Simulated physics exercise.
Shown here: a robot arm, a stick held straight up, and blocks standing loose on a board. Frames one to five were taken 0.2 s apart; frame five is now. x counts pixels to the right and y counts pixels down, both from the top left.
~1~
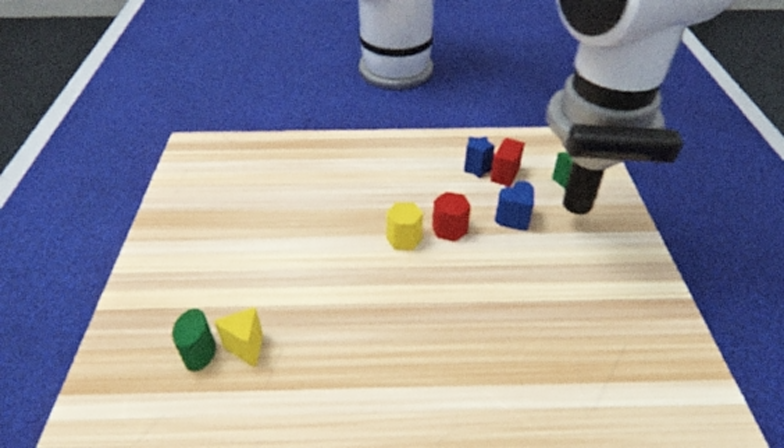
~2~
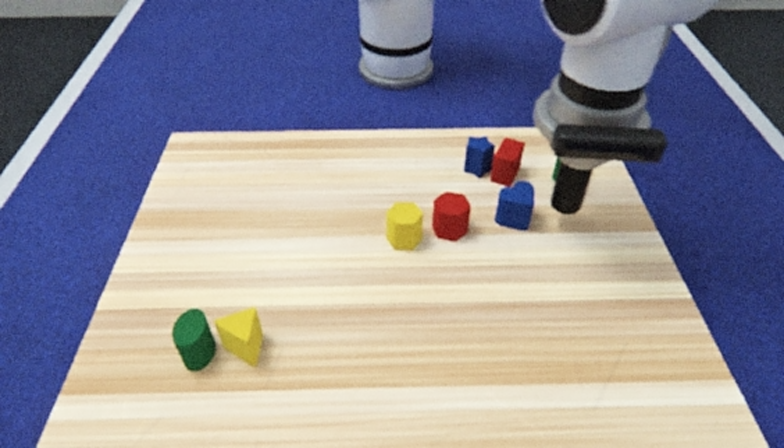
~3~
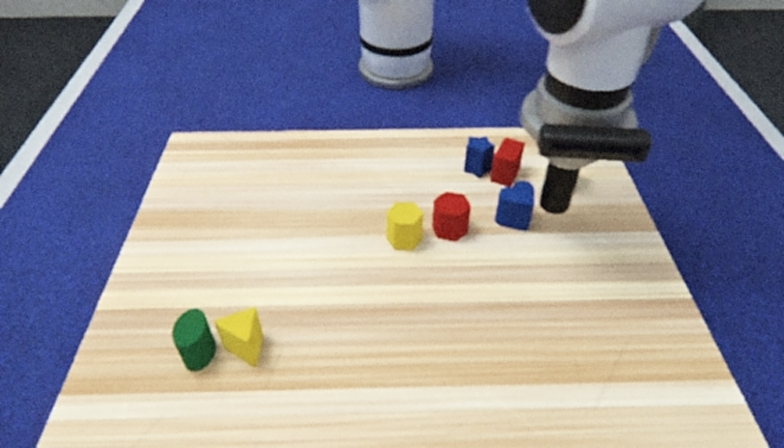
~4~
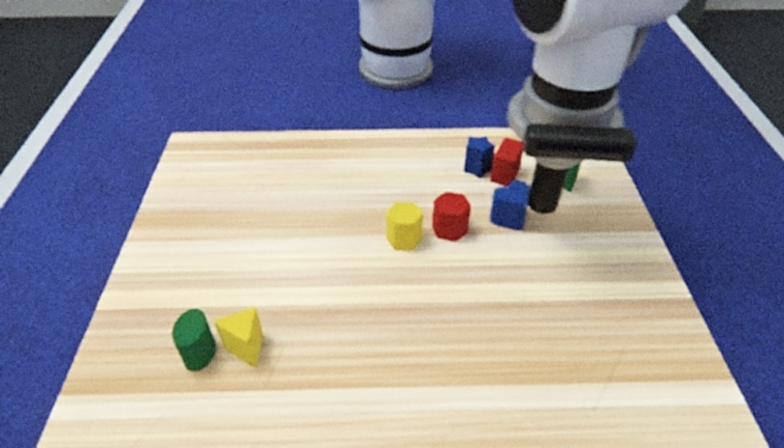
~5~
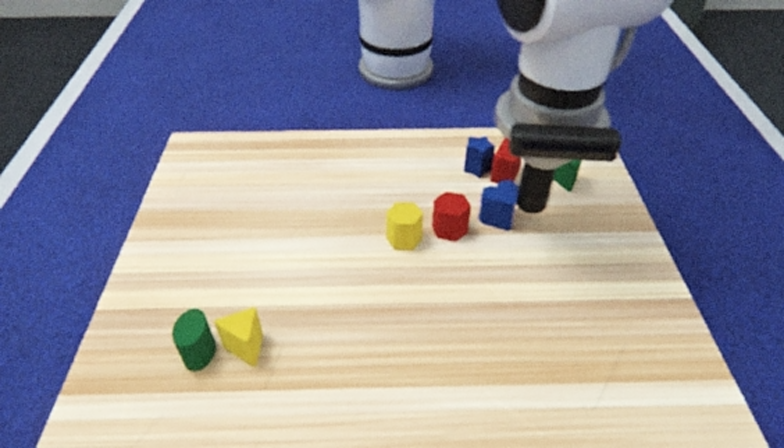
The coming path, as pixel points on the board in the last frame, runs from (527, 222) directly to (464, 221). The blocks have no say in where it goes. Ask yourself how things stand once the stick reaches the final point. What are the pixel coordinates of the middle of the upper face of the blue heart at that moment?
My best guess is (444, 181).
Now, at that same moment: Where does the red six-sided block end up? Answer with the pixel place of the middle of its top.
Roughly at (431, 201).
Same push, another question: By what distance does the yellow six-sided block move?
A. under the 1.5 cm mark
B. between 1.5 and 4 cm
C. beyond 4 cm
It's A.
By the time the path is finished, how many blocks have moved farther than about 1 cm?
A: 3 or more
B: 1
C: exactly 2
C: Exactly 2.
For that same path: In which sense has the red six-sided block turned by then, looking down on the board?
From overhead, anticlockwise.
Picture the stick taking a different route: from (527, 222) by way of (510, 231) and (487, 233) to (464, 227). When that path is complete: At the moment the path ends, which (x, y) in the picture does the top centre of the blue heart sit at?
Close to (459, 182).
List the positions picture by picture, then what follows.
The first frame shows tip of the stick (577, 206), middles of tops, yellow six-sided block (405, 212), red six-sided block (452, 203), blue heart (520, 193).
The second frame shows stick (565, 205), nothing pushed.
The third frame shows stick (554, 205), nothing pushed.
The fourth frame shows stick (542, 205), blue heart (514, 192).
The fifth frame shows stick (531, 205), yellow six-sided block (405, 212), red six-sided block (452, 203), blue heart (503, 192).
What follows on the original path. Halfway along, stick (497, 204); red six-sided block (444, 202), turned 30° anticlockwise; blue heart (468, 189), turned 10° clockwise.
At the end, stick (466, 204); yellow six-sided block unmoved; red six-sided block (431, 201), turned 75° anticlockwise; blue heart (444, 181), turned 20° clockwise.
